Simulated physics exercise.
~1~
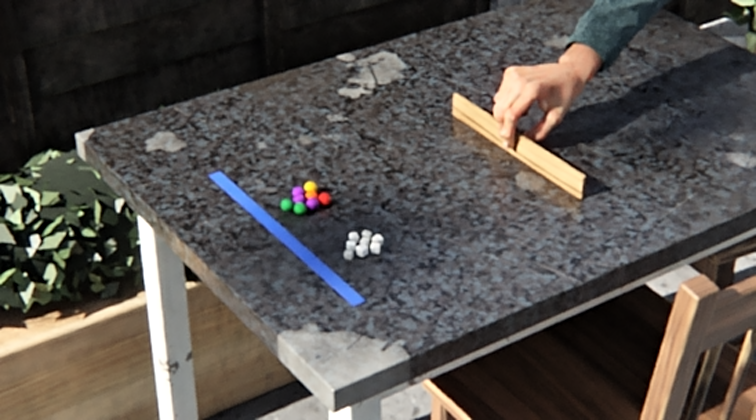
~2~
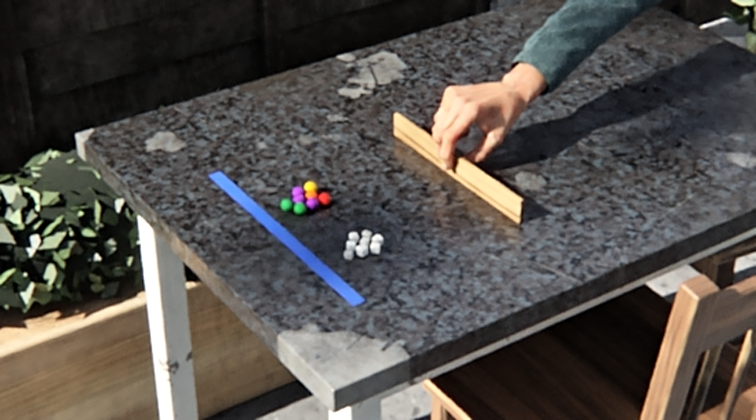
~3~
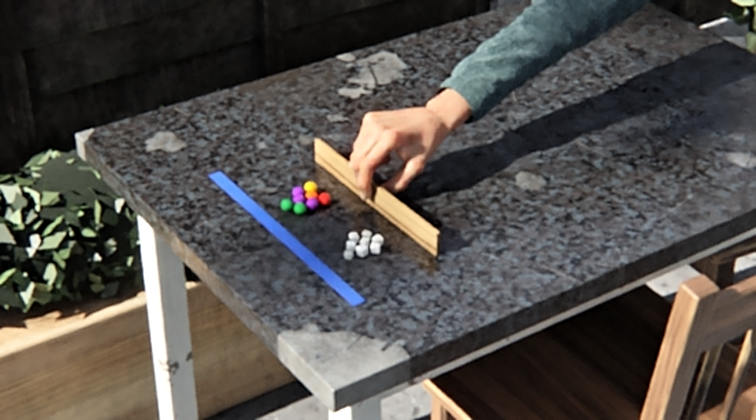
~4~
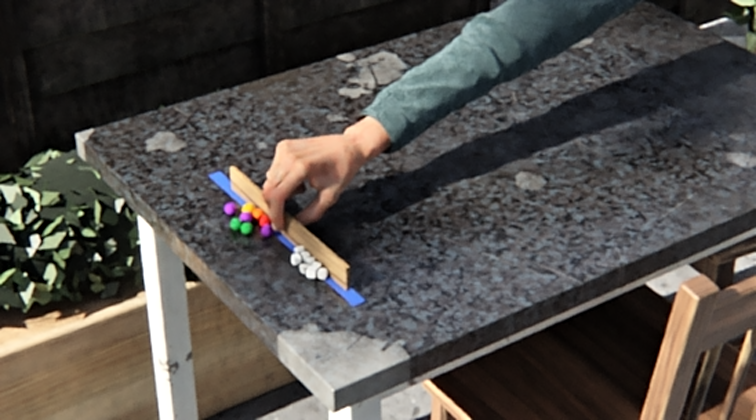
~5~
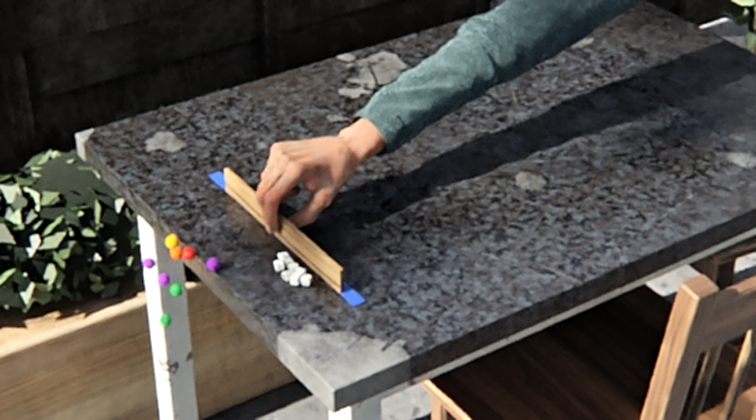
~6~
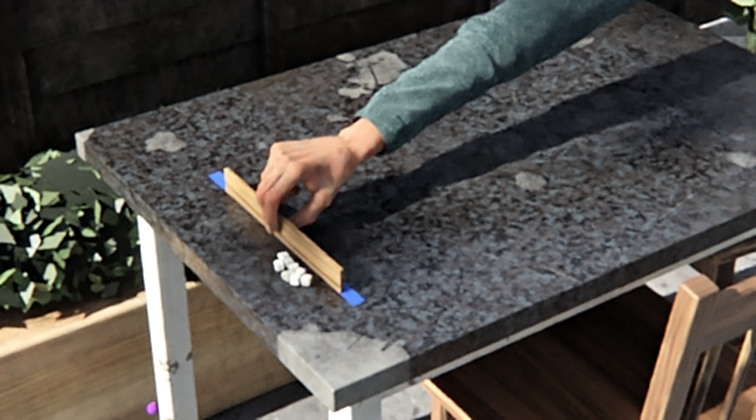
At first, a hand holds a strip of wood upright on a speckled stone tabletop, with a cluster of colourful balls and a cluster of small white pieces lying between it and a strip of blue tape. The hand slides the wood left across the table, closing in on both clusters. It reaches them and pushes them left, then stops at the tape. The colourful balls carry on past the tape and spill over the table's edge, dropping beside the leg. The white pieces move only slightly farther and come to rest on the tabletop, while no colourful balls remain on it.
